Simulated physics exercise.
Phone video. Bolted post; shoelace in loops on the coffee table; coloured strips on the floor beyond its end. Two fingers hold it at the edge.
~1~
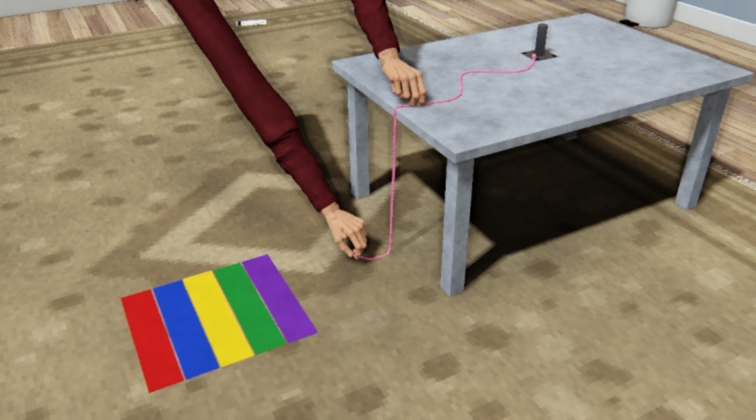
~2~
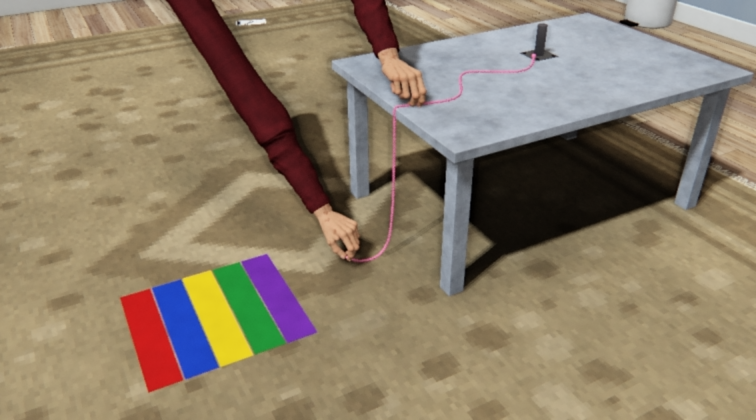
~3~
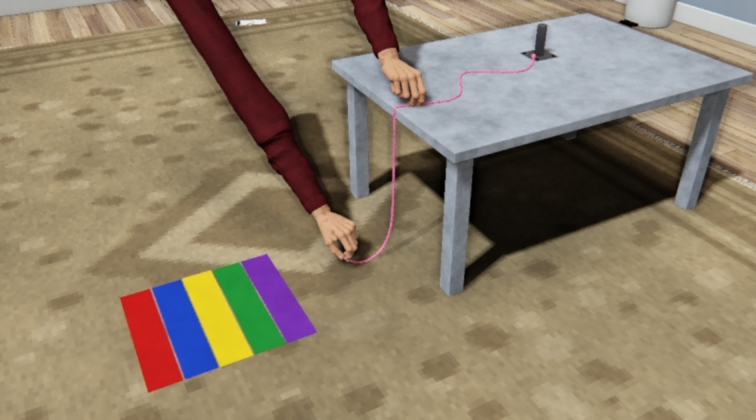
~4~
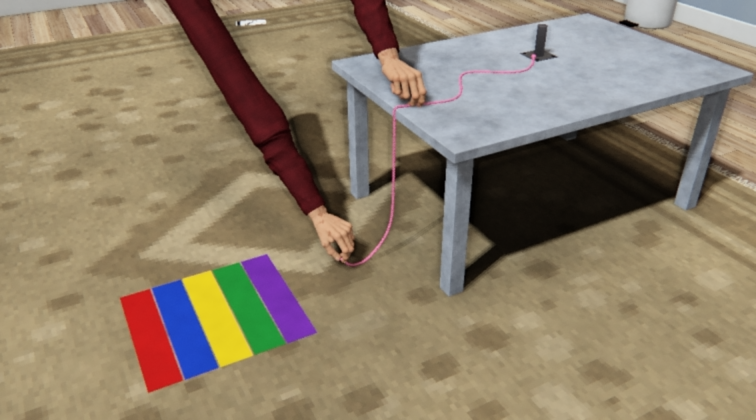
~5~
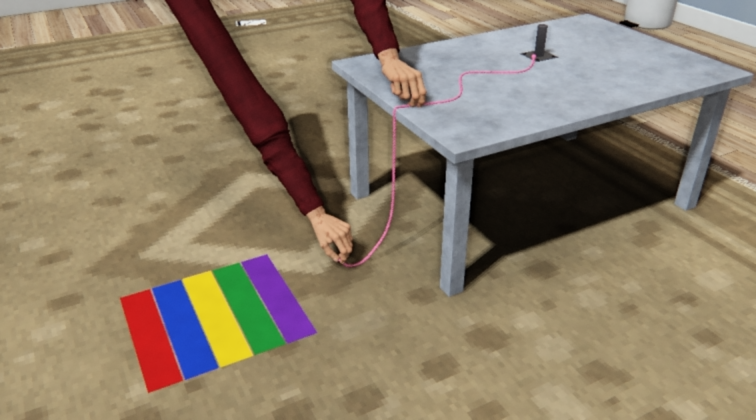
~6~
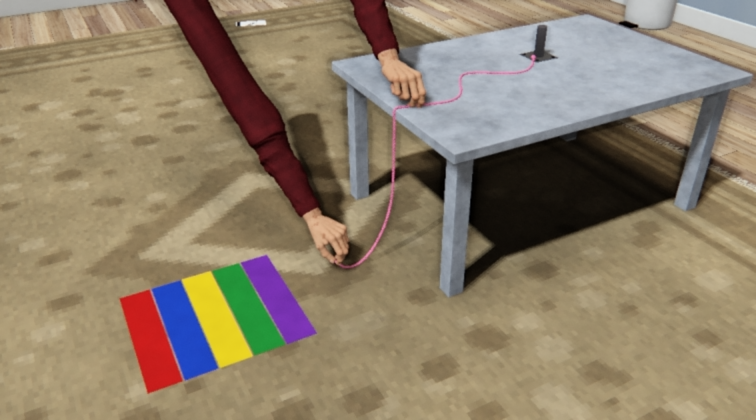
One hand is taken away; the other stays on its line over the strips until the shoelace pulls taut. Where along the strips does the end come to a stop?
Above the yellow strip.
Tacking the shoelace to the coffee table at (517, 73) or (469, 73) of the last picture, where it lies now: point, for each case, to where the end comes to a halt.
In order: Close to (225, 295) and close to (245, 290).
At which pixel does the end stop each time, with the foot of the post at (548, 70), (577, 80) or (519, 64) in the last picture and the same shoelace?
It works out at around (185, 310), (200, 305) and (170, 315) for the three tries.
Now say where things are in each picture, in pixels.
The first picture shows end (354, 255); purple (294, 322); green (262, 333); yellow (230, 344); blue (196, 356); red (160, 368).
The second picture shows end (347, 257); shoelace through (531, 66) (471, 72) (459, 96) (397, 109) (394, 176) (390, 234).
The third picture shows end (345, 258).
The fourth picture shows end (341, 259); shoelace through (531, 67) (471, 72) (459, 96) (397, 109) (394, 177) (386, 234).
The fifth picture shows end (340, 260).
The sixth picture shows end (336, 261); shoelace through (531, 67) (471, 73) (459, 97) (397, 110) (393, 177) (380, 236).
Early on, end near (271, 282); over purple.
Midway, end near (236, 293); over green.
At the end of the slack, end near (214, 300); over yellow. It gets as far as the yellow strip.
